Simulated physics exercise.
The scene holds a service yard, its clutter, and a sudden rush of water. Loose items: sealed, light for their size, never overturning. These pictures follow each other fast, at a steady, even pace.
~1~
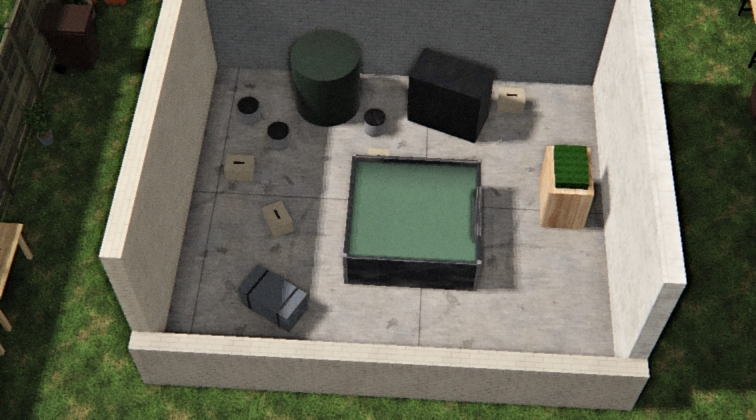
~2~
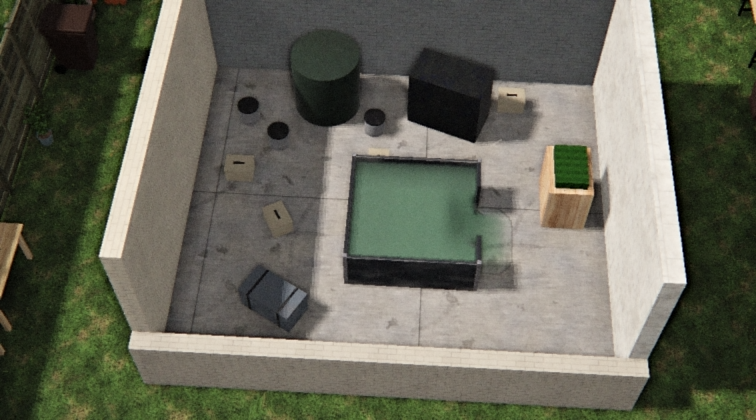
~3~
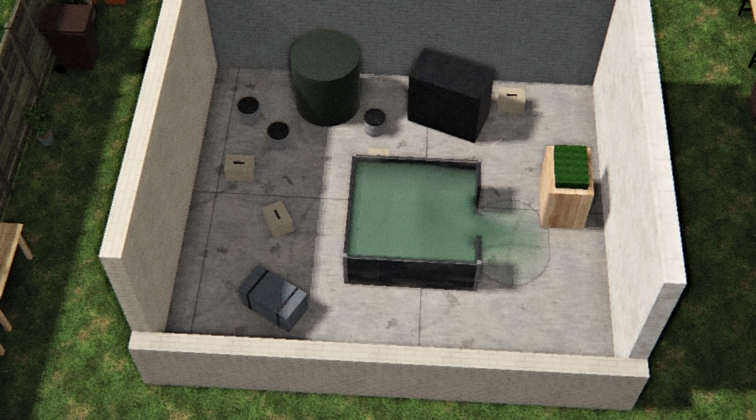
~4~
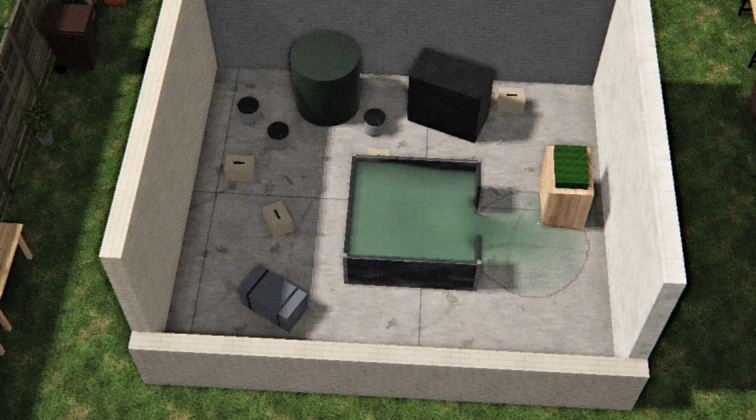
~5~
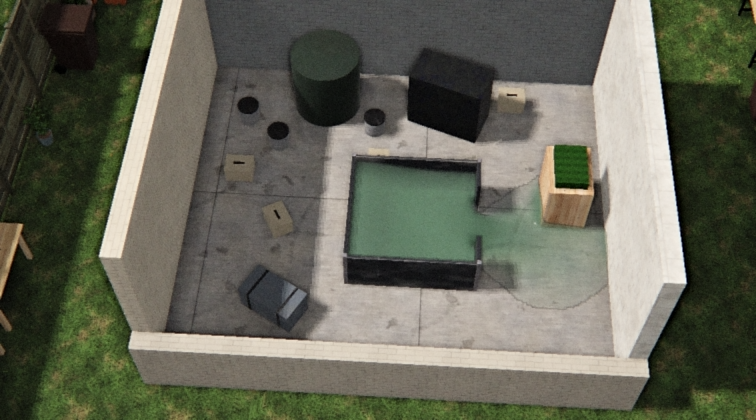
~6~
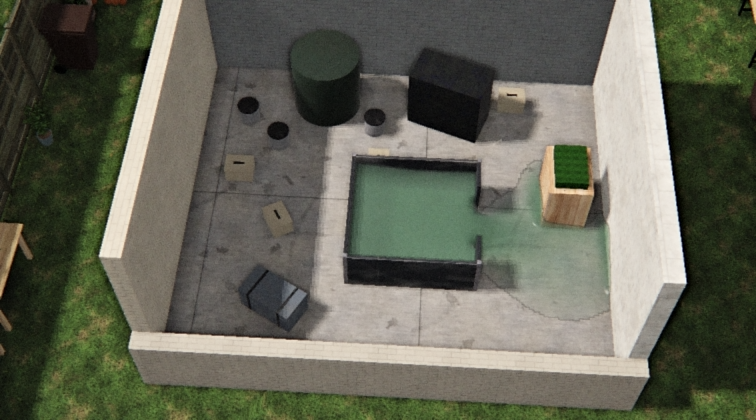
We see a walled yard with scattered containers and a dark-sided tank of green water; an opening appears in its right side, and water pours out, spreading across the paving around the wooden planter while the surrounding objects stay still.
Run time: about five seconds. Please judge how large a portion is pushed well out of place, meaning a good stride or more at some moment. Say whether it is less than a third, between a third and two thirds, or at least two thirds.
It is less than a third.
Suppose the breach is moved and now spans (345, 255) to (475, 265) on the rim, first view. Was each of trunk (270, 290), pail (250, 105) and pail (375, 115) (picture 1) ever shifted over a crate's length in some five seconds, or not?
Lab note - in sequence: Made it that far; made it that far; never that far.
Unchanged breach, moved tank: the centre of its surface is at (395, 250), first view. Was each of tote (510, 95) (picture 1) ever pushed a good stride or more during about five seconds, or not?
Went the full distance.
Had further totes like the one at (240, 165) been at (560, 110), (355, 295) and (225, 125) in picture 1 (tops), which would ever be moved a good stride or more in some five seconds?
In order: Shoved clear, shoved clear, then hardly budges.
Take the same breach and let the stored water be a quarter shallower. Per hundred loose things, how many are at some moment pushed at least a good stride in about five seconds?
I'd put it near 10 per cent of the loose things.
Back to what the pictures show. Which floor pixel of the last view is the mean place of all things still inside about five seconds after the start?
Their centre sits close to (300, 167) on the floor of the last picture.
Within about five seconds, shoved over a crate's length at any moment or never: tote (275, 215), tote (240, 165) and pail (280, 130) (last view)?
One, under that distance; two, under that distance; three, under that distance.
A moment on, 0 of 8 are well off their spots; 0 afloat.
Next, 0 of 8 are well off their spots; 1 afloat.
Later, 1 of 8 are well off their spots; 1 afloat.
In the end, 2 of 8 are well off their spots, and 2 have been at some point; 2 afloat.
